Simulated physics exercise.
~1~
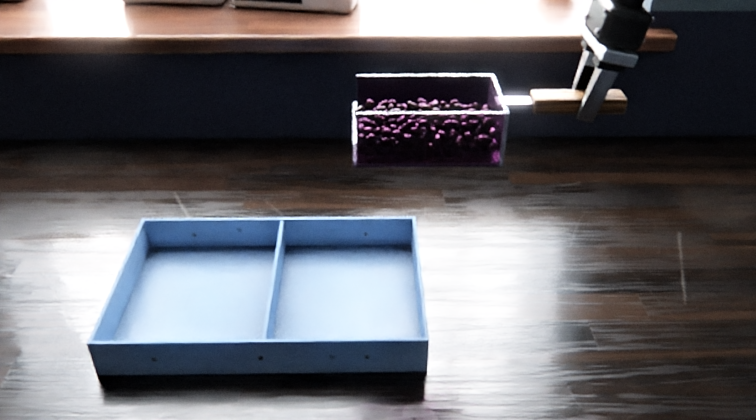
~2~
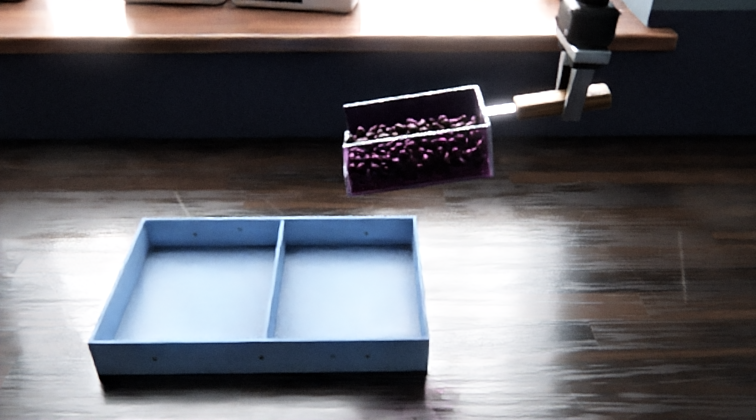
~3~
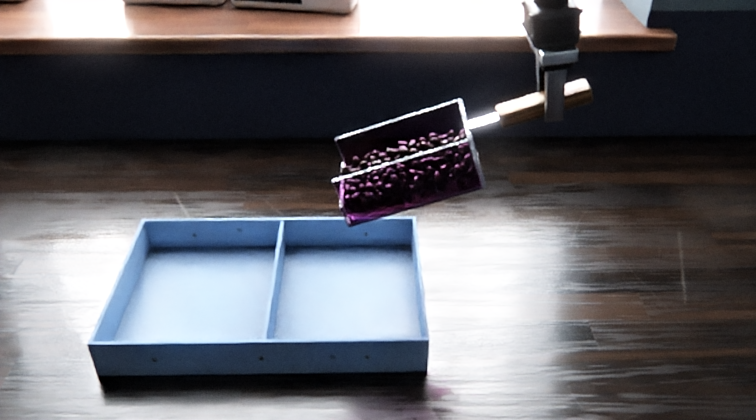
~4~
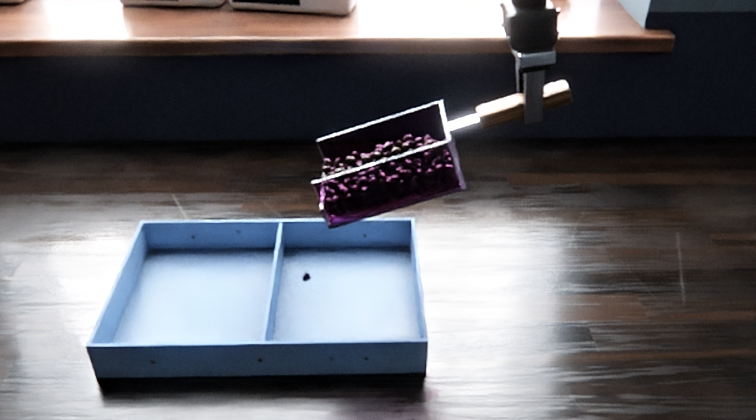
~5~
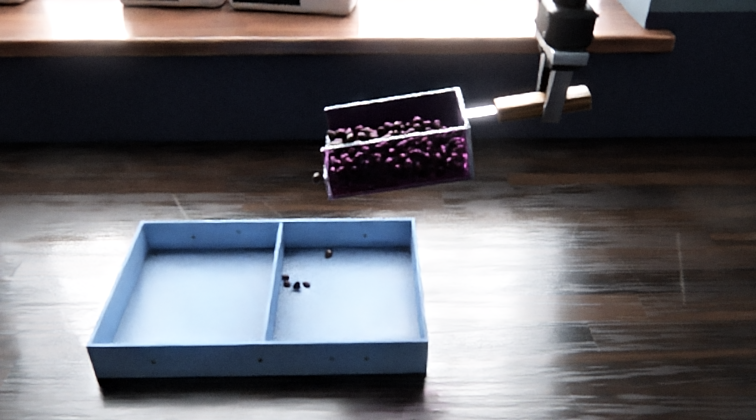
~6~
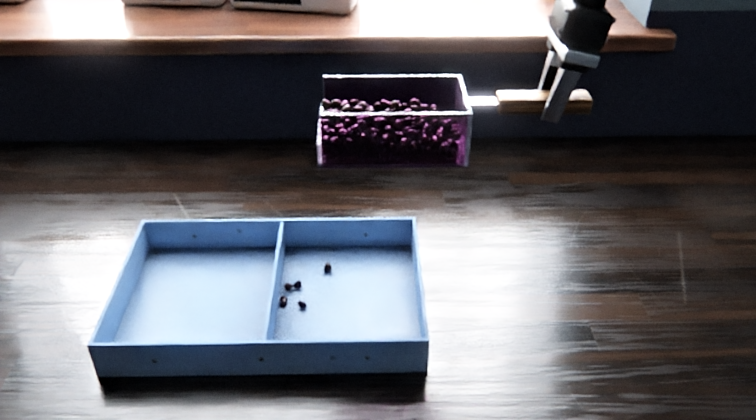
On a dark wooden table top, a gripper lowered a clear box of purplish beans toward a blue divided tray and tipped it leftward, dropping a few beans into the right compartment, then leveled and lifted the box, still holding nearly all of them.
